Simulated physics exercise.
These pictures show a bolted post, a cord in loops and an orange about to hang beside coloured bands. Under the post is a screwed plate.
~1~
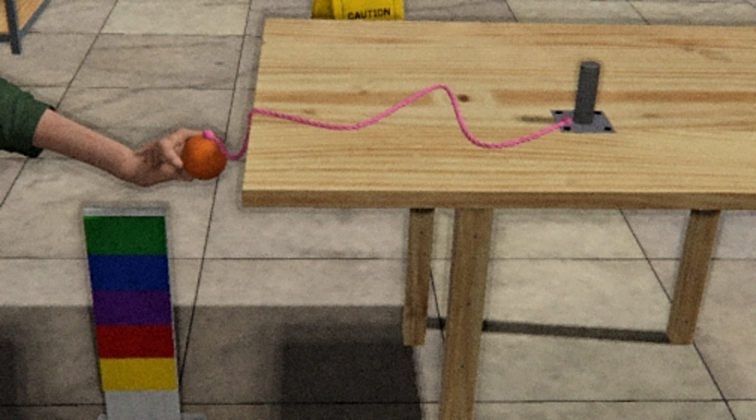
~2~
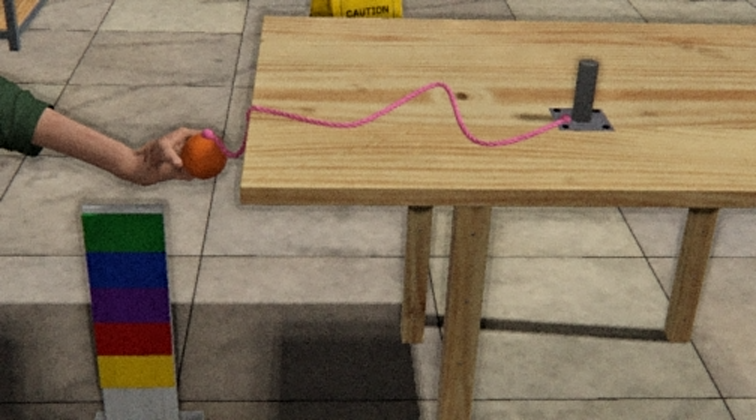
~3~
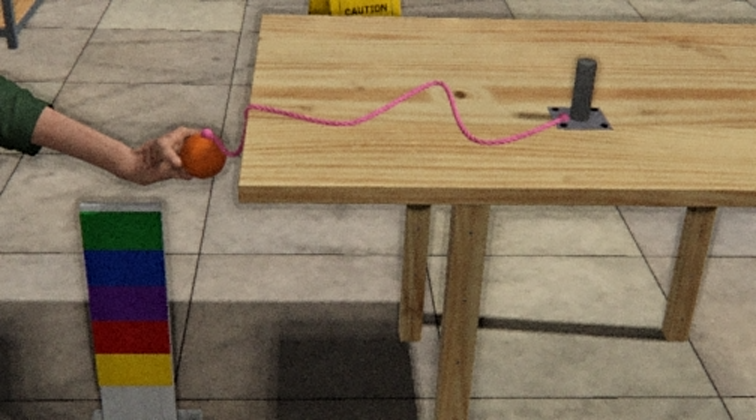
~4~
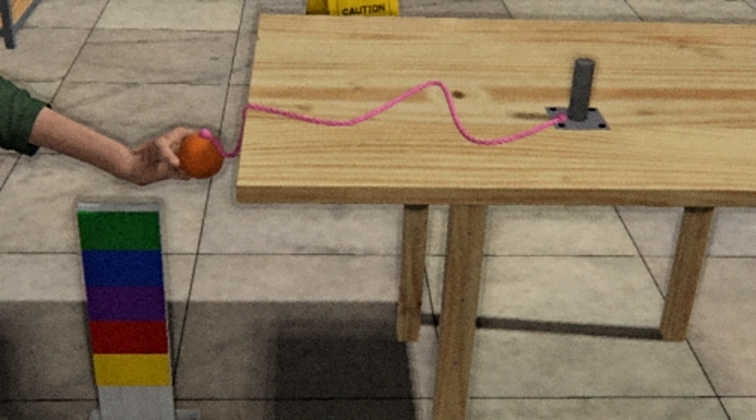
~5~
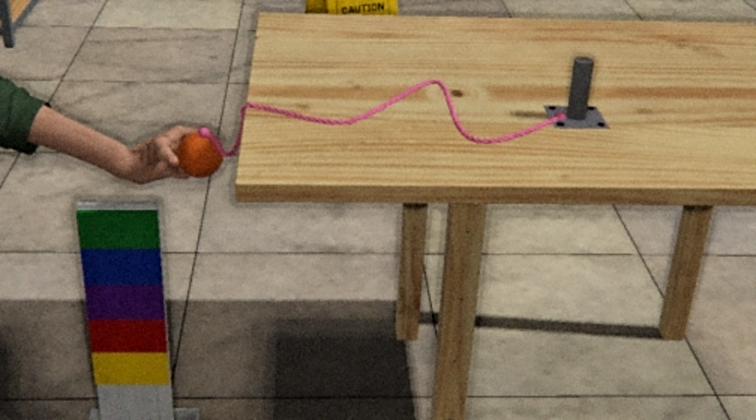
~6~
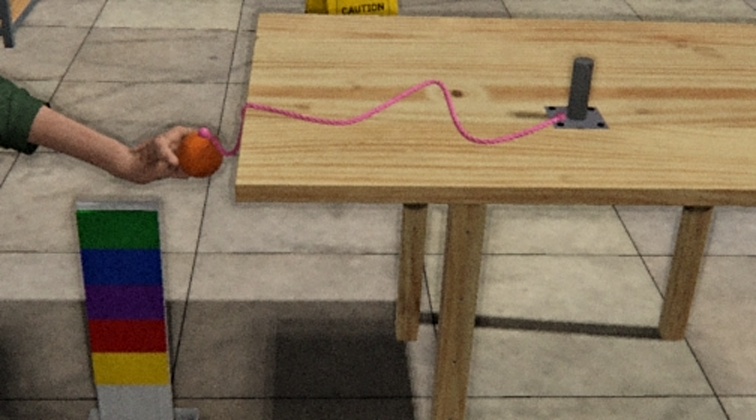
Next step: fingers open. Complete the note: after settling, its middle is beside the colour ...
... Yellow.
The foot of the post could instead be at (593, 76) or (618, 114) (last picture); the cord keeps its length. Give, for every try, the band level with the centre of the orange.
Result 1: Red. Result 2: Red.
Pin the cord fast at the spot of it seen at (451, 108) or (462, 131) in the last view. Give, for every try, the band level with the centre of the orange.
Try one: Purple. Try two: Red.
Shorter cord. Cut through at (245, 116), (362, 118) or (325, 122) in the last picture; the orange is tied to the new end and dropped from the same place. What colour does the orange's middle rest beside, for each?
Try 1 - purple; try 2 - higher than all five; try 3 - green.
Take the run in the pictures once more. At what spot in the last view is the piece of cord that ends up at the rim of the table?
Position: Approx. (407, 94).
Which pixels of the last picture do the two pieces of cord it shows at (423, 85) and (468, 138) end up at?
(275, 104) and (434, 111), roughly.
Soon after, orange near (219, 369); level with yellow.
Then, orange near (281, 384); level with yellow.
Further on, orange near (236, 376); level with yellow.
At rest, orange near (259, 380); level with yellow. Its middle rests at the yellow band.
